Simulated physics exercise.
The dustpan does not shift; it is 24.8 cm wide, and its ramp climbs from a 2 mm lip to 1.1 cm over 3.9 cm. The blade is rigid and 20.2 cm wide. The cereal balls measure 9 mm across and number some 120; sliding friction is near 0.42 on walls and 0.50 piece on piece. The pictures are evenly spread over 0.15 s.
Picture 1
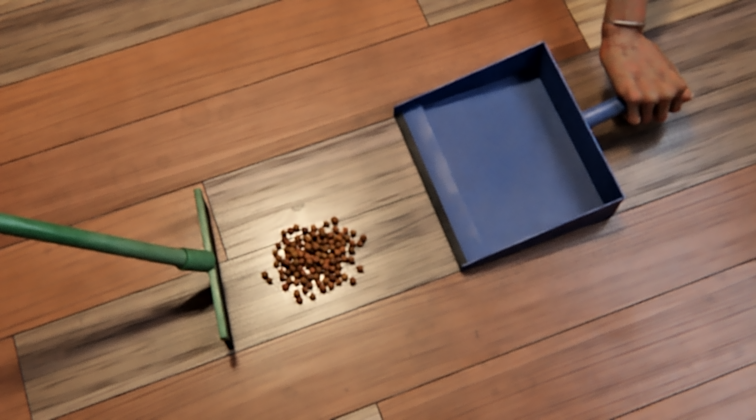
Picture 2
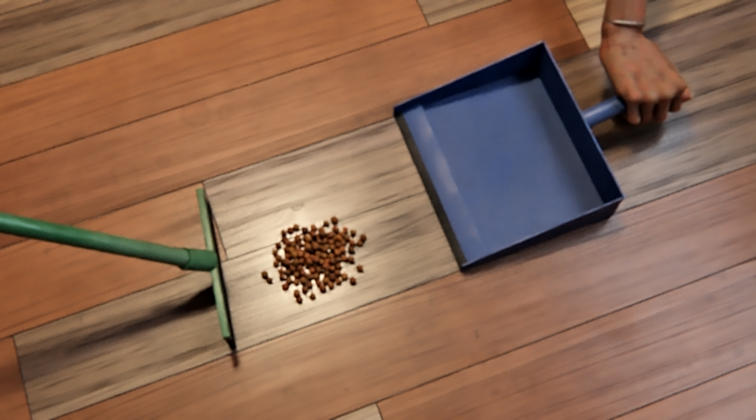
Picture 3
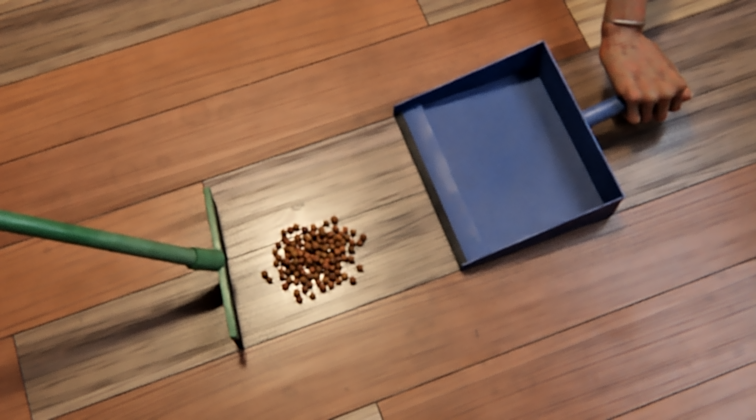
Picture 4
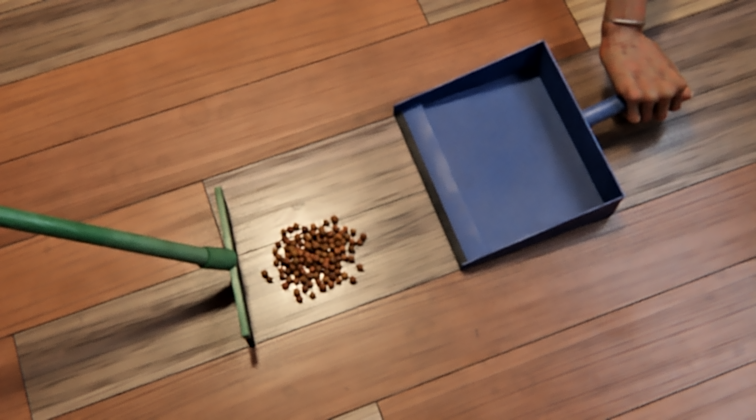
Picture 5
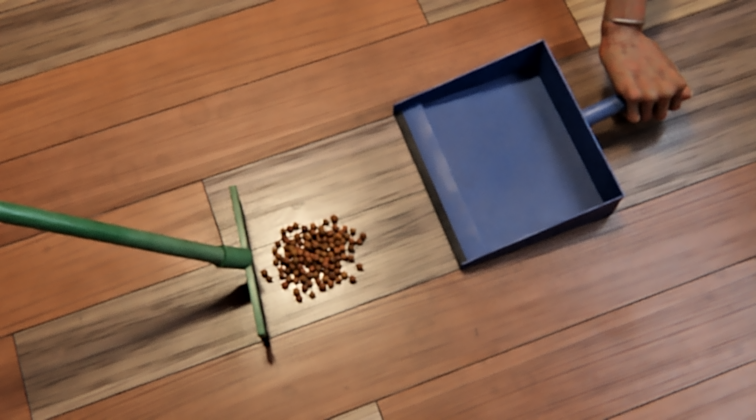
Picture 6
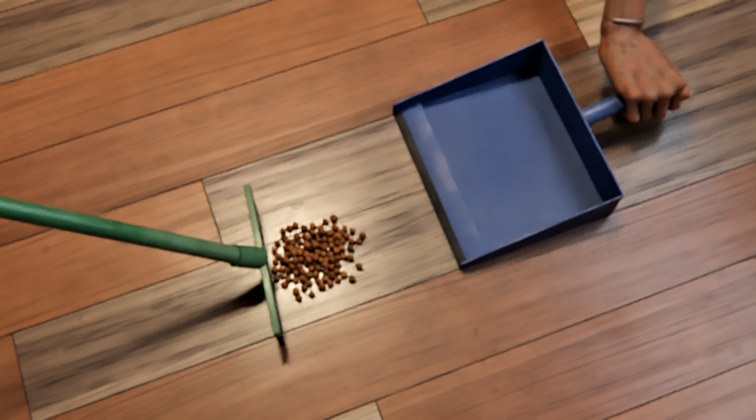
At first, a green broom-like tool stands left of a pile of small brown balls on a wooden floor, while a hand holds a blue dustpan at right. The tool slides slowly rightward across the boards, closing the gap until its blade meets the pile's left edge, while the dustpan stays still.
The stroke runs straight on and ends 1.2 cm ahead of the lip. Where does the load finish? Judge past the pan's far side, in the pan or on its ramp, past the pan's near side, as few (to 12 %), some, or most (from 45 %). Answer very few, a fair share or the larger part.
Far side: Very few, pan: A fair share, near side: A fair share.
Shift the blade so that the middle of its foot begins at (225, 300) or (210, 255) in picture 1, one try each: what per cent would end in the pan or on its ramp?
About 30 and 35 per cent.
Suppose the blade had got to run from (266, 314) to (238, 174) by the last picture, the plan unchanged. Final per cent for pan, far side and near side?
Pan 25, far 0, near 10.
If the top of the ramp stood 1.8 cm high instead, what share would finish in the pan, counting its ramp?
In that case some 35 per cent.
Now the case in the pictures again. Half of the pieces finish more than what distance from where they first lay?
About 20 cm.
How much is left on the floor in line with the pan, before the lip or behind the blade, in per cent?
About 40 per cent.
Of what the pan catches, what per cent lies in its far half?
About 10 per cent.
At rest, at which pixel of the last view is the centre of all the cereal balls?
Near (454, 237).
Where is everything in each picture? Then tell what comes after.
The first picture shows blade from (225, 337) to (199, 194), moved 0.0 cm, 0 of the pieces shifted so far; middle of the pieces at (313, 258); pan at (513, 160).
The second picture shows blade from (227, 336) to (201, 194), moved 0.3 cm, 0 of the pieces shifted so far; middle of the pieces at (313, 257).
The third picture shows blade from (234, 336) to (208, 194), moved 1.2 cm, 0 of the pieces shifted so far; middle of the pieces at (313, 257).
The fourth picture shows blade from (246, 335) to (219, 193), moved 2.7 cm, 0 of the pieces shifted so far; middle of the pieces at (313, 256).
The fifth picture shows blade from (262, 334) to (234, 192), moved 4.6 cm, 0 of the pieces shifted so far; middle of the pieces at (312, 256).
The sixth picture shows blade from (277, 333) to (248, 191), moved 6.5 cm, 2 of the pieces shifted so far; middle of the pieces at (312, 256); pan at (512, 158).
Then, 0.18 s after the last picture, middle of the blade 13 cm from the lip; 0 % over the lip, far side 0 %, near side 5 %.
Then, 0.31 s after the last picture, middle of the blade 5 cm from the lip; 0 % over the lip, far side 0 %, near side 15 %.
Then, 0.56 s after the last picture, middle of the blade 2 cm from the lip; 40 % over the lip, far side 0 %, near side 20 %.
In the end, far side 0 %, pan 40 %, near side 20 %, in front of the lip or behind the blade 40 %.
